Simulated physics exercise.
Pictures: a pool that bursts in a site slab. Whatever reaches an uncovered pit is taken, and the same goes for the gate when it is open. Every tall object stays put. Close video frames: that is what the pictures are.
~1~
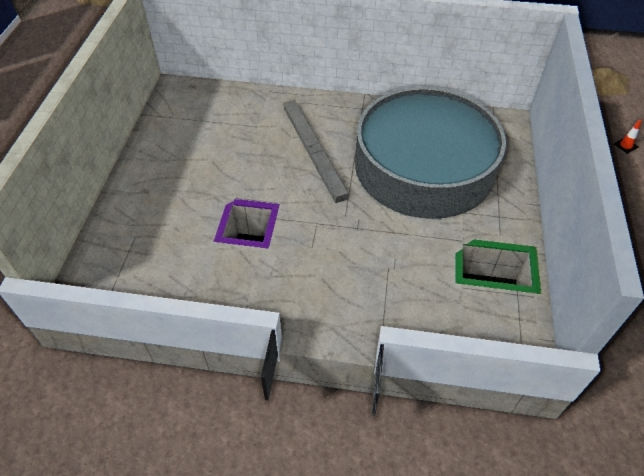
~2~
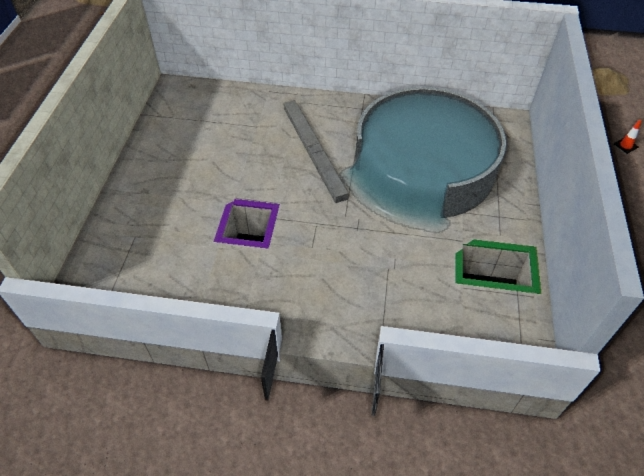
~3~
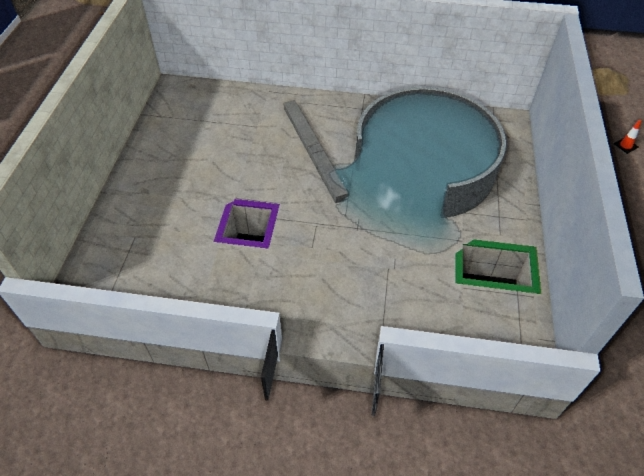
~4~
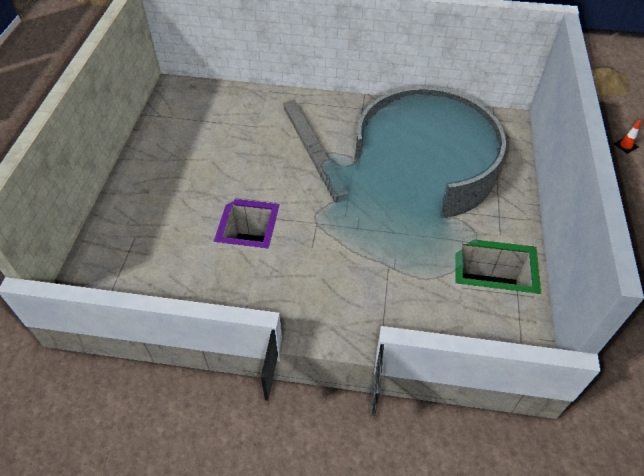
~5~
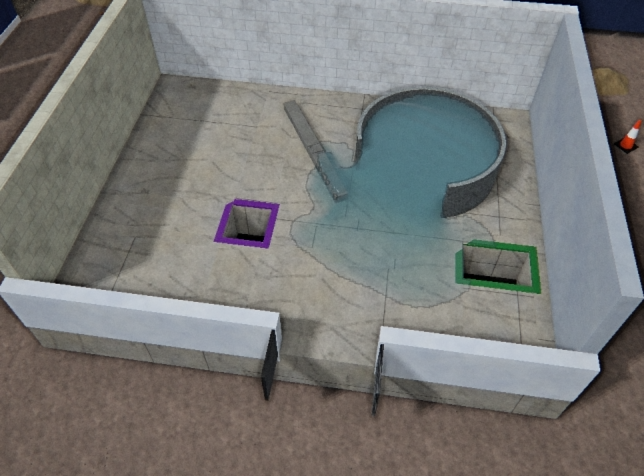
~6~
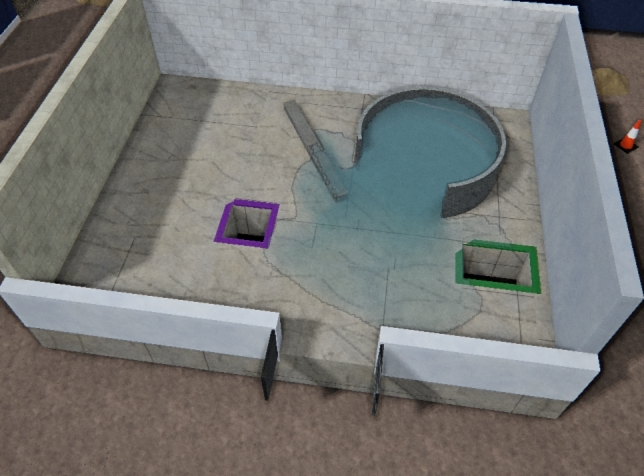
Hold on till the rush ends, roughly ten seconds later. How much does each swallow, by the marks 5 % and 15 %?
Result: The gate will likely win a major part beyond fifteen per cent; the purple pit will likely win a middling part of five to fifteen per cent; the green pit will likely win a middling part of five to fifteen per cent.
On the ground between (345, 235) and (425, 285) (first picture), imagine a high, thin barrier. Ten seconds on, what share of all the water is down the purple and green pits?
Estimated shares: Purple 20 percent, green 30 percent.
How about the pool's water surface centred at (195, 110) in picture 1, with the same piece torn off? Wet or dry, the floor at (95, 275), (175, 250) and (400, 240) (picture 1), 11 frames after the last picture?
So, first one got wet, second one got wet, third one stays dry.
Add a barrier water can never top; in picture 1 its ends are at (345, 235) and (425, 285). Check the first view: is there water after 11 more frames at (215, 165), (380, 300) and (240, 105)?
Going one after another, I'd say reached by the flood, then kept clear of the flood, then kept clear of the flood.
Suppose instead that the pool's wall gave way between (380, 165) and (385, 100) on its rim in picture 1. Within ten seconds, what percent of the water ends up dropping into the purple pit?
Purple 12 %.
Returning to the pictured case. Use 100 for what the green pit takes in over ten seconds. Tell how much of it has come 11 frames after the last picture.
Around 10 percent.
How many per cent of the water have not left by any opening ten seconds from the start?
The share not yet gone is roughly 50 percent.
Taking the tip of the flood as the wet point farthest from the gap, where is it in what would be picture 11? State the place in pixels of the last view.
Roughly (168, 323).
A moment on, water covers 40 % of the floor; the gate 2 %, the purple pit 1 %, the green pit 1 %.
Next, water covers 50 % of the floor; the gate 9 %, the purple pit 3 %, the green pit 1 %.
Then, water covers 55 % of the floor; the gate 19 %, the purple pit 4 %, the green pit 2 %.
Later, water covers 85 % of the floor; the gate 27 %, the purple pit 5 %, the green pit 7 %.
In the end, water covers 95 % of the floor; the gate 32 %, the purple pit 7 %, the green pit 12 %.
